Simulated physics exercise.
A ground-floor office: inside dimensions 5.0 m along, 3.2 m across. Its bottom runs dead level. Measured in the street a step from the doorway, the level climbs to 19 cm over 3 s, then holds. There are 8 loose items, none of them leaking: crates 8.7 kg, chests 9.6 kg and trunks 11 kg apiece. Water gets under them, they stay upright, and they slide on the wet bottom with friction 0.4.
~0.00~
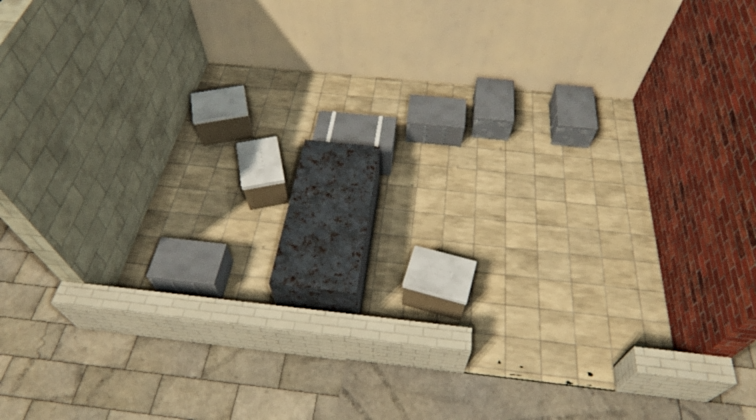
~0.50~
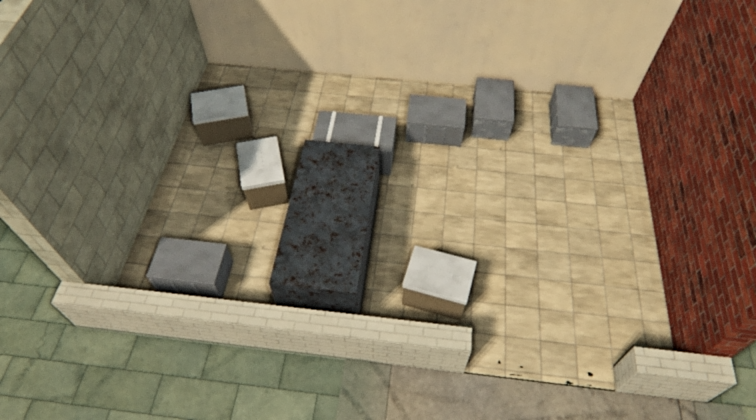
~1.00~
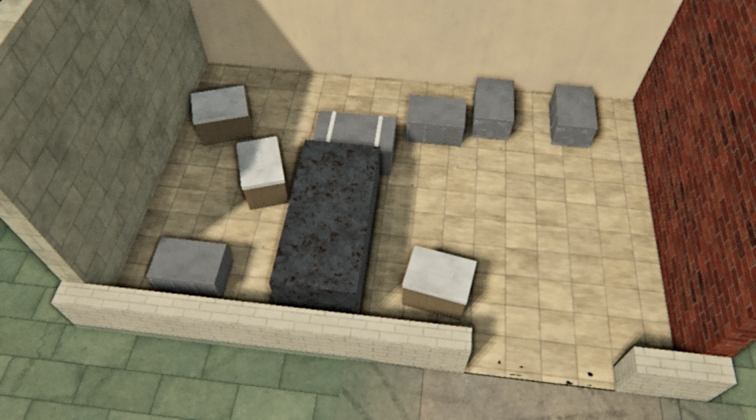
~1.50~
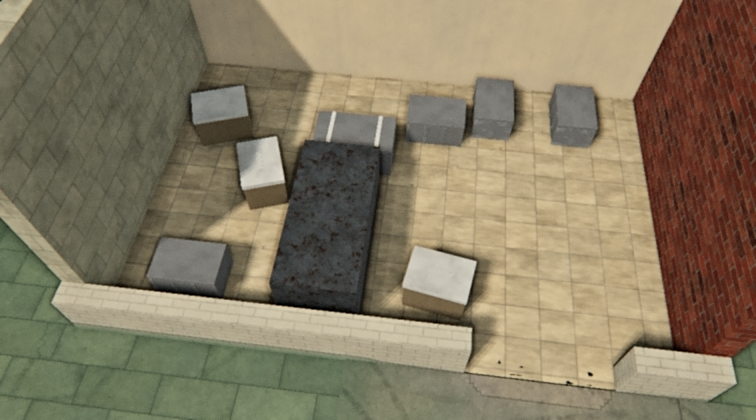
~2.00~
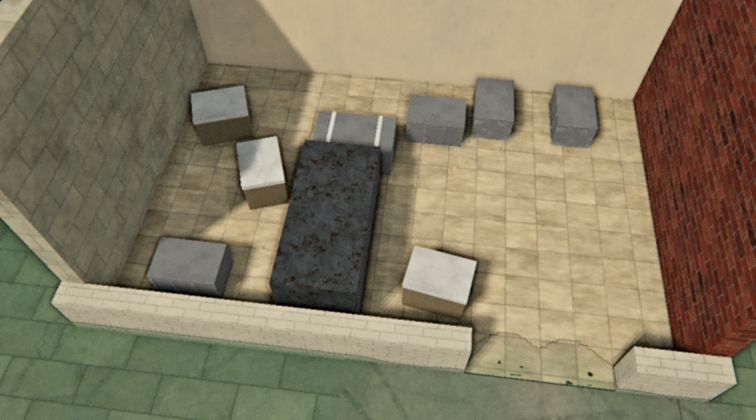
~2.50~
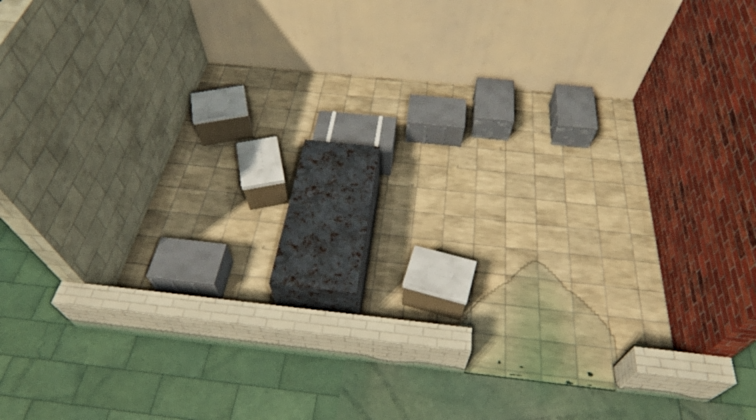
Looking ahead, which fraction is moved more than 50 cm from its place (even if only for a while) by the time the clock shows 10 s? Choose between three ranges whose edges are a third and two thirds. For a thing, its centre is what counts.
The range is the middle one, a third to two thirds.
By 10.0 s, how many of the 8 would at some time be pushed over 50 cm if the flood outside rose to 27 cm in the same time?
I count 7 of them in that case.
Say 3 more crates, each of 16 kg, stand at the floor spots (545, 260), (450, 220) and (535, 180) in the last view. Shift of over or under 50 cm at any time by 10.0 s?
One by one, in that order: Above it, above it, above it.
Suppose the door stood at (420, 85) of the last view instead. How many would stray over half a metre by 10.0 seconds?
Result: 6 of them.
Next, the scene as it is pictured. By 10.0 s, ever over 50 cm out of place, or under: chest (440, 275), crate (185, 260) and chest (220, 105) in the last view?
Taking them in that order, the first is within the limit, the second within the limit and the third beyond the limit.
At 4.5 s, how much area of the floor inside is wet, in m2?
That flooded area is roughly 7.0 m2.
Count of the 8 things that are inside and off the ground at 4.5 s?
I get 0.
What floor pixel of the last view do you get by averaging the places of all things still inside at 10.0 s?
Around (286, 178).
After 3.5 s 0 of 8 are over 50 cm from their spots; 0 afloat.
After 4.5 s 0 of 8 are over 50 cm from their spots; 0 afloat.
After 7.0 s 2 of 8 are over 50 cm from their spots; 2 afloat.
After 10.0 s 5 of 8 are over 50 cm from their spots, and 5 have been at some point; 5 afloat.
